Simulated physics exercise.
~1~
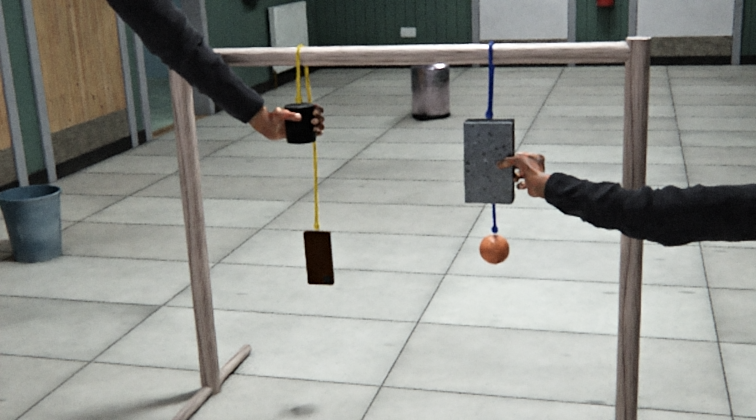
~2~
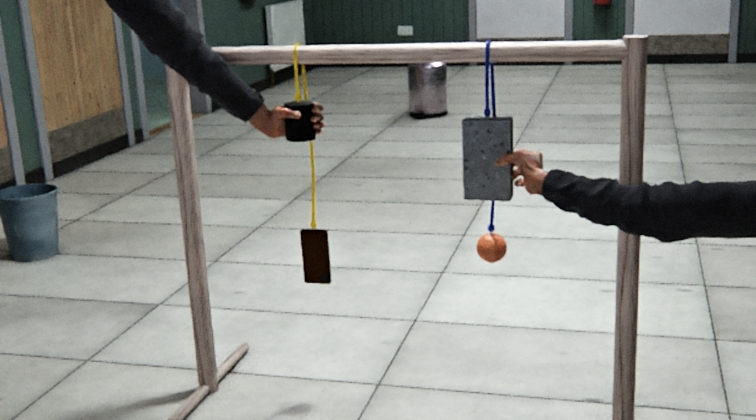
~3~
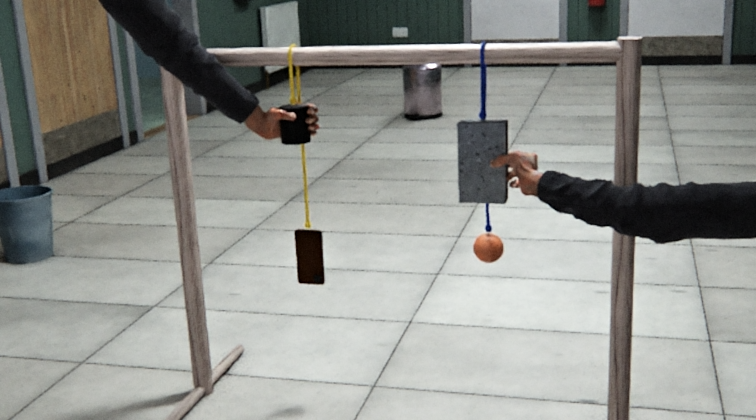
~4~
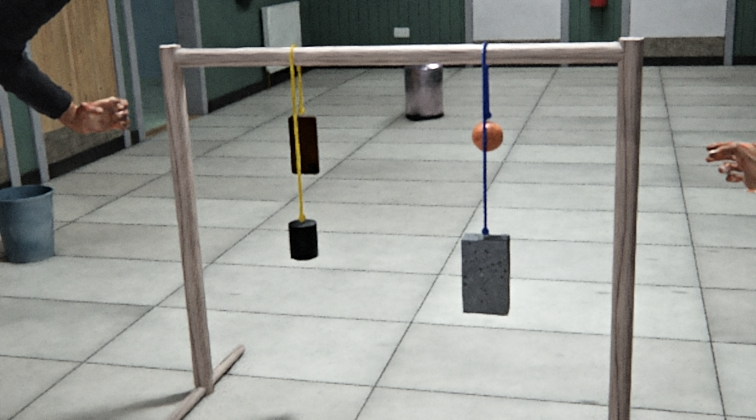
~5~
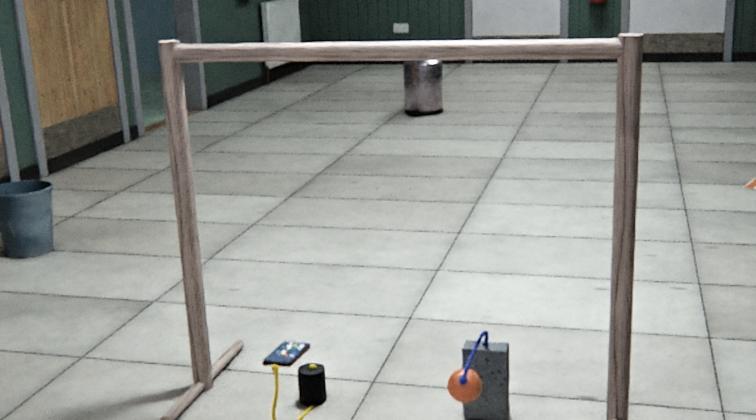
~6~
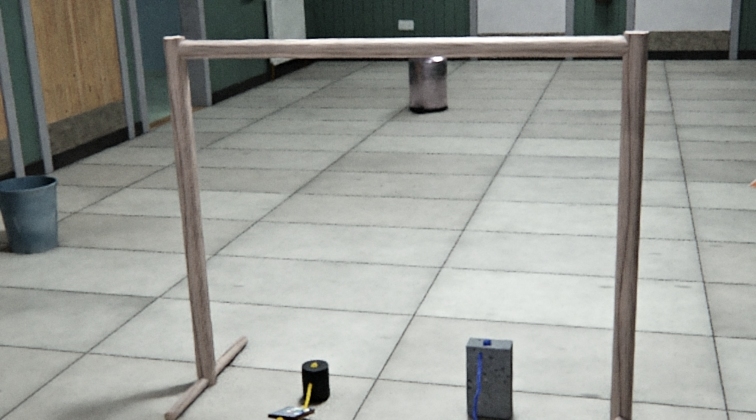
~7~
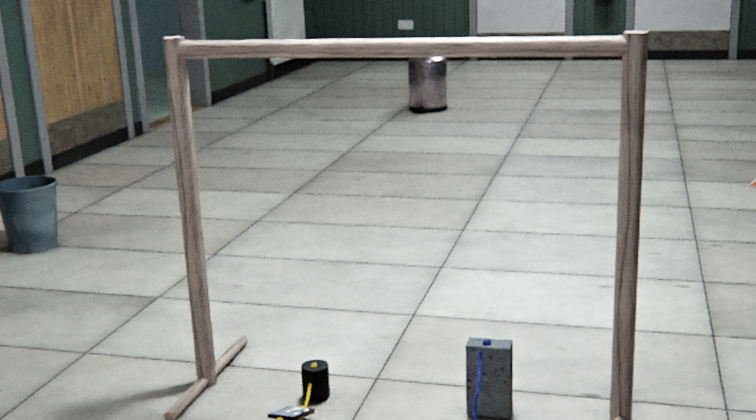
Black cylinder and grey block dropping as two hands let go, pulling yellow and blue cords off a wooden bar onto the floor.
